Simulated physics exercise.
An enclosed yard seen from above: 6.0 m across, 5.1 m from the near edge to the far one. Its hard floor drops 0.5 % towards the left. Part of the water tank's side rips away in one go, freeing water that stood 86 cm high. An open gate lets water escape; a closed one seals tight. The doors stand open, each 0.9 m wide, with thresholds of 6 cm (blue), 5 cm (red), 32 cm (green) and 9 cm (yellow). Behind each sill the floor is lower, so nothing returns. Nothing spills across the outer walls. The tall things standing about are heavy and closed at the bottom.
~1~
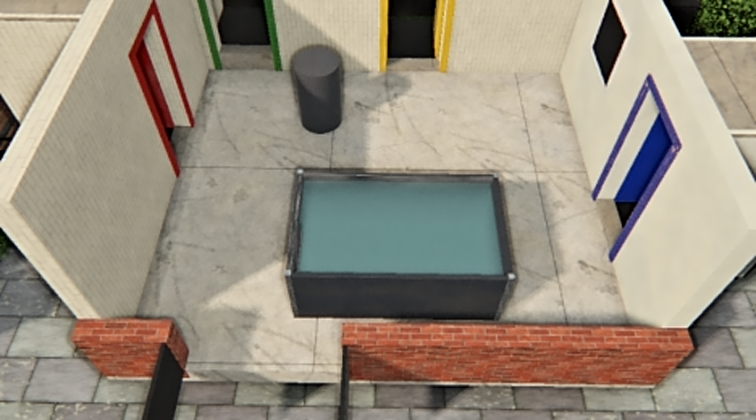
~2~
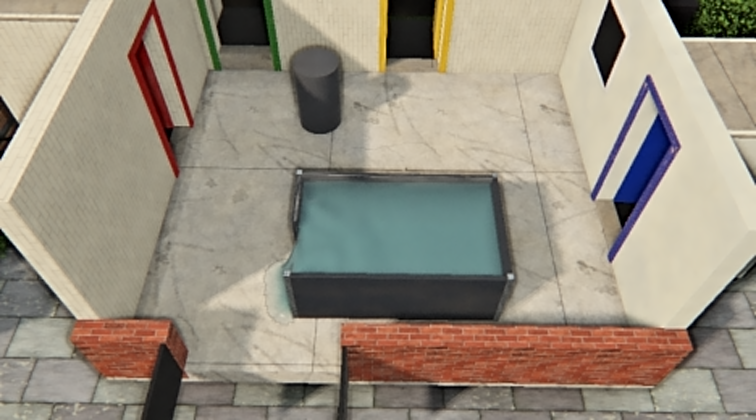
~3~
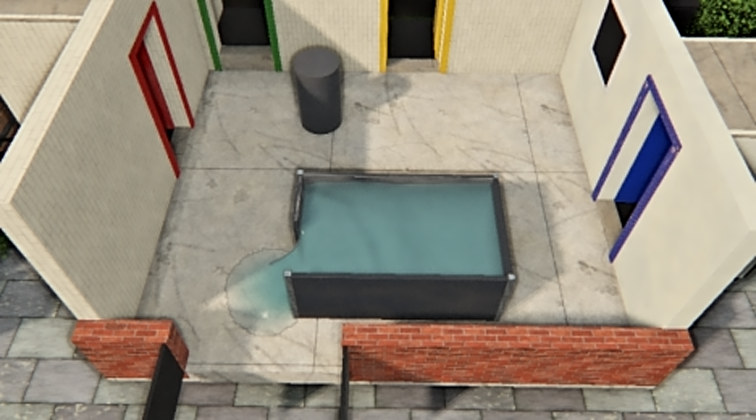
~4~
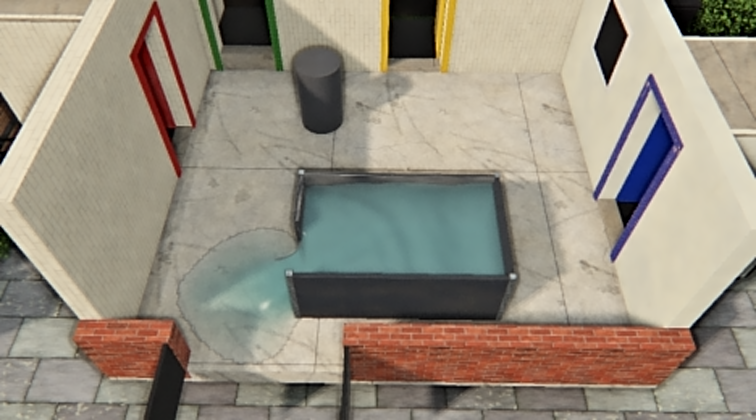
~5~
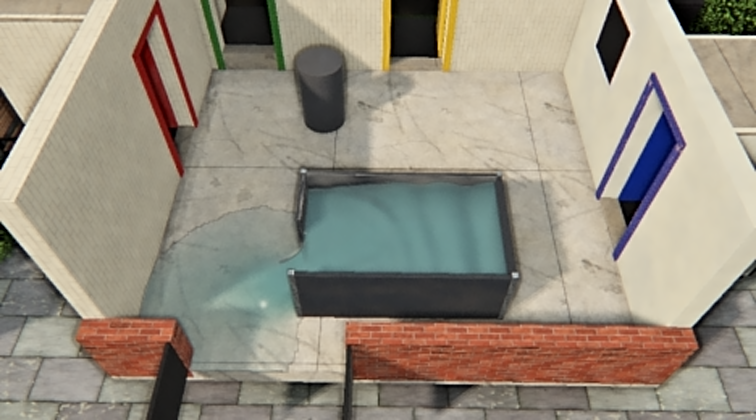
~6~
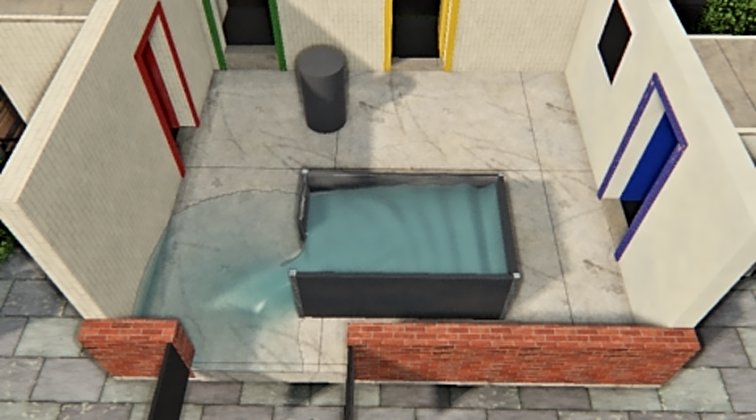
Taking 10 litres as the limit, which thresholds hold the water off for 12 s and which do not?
Within that time: At the blue door it keeps below the limit; at the red door it passes the limit; at the green door it does not reach the limit; at the yellow door it does not reach the limit.
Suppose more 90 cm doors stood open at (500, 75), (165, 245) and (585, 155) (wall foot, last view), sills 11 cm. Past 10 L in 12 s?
In turn: Under, above, below.
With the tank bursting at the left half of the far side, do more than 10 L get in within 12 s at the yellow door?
Against that limit: Yellow past it.
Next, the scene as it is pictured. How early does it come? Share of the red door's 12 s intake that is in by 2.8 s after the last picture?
About 25 per cent.
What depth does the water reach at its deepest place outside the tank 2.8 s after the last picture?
Roughly 28 cm.
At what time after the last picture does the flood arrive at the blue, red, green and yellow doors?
Blue 5.5 s, red 0.5 s, green 1.5 s, yellow 2.6 s.
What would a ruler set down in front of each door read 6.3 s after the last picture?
Depths in cm: Blue 5, red 6, green 15, yellow 6.
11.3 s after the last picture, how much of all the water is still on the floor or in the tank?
Roughly 72 in a hundred.
Then, 0.7 s after the last picture water covers 15 % of the floor and is deepest (52 cm) near (133, 348); blue door not reached, red door 7 cm at the sill, 0 L in, green door not reached, yellow door not reached.
Then, 1.5 s after the last picture water covers 25 % of the floor and is deepest (41 cm) near (133, 348); blue door not reached, red door 10 cm at the sill, 3 L in, green door 5 cm at the sill, 0 L in, yellow door not reached.
Then, 2.8 s after the last picture water covers 40 % of the floor and is deepest (28 cm) near (192, 295); blue door not reached, red door 9 cm at the sill, 16 L in, green door 24 cm at the sill, 0 L in, yellow door 4 cm at the sill, 0 L in.
Then, 6.3 s after the last picture water covers 80 % of the floor and is deepest (18 cm) near (133, 348); blue door 5 cm at the sill, 0 L in, red door 6 cm at the sill, 30 L in, green door 15 cm at the sill, 0 L in, yellow door 6 cm at the sill, 0 L in.
Then, 11.3 s after the last picture water covers 95 % of the floor and is deepest (12 cm) near (612, 287); blue door 6 cm at the sill, 0 L in, red door 7 cm at the sill, 59 L in, green door 8 cm at the sill, 0 L in, yellow door 3 cm at the sill, 0 L in.
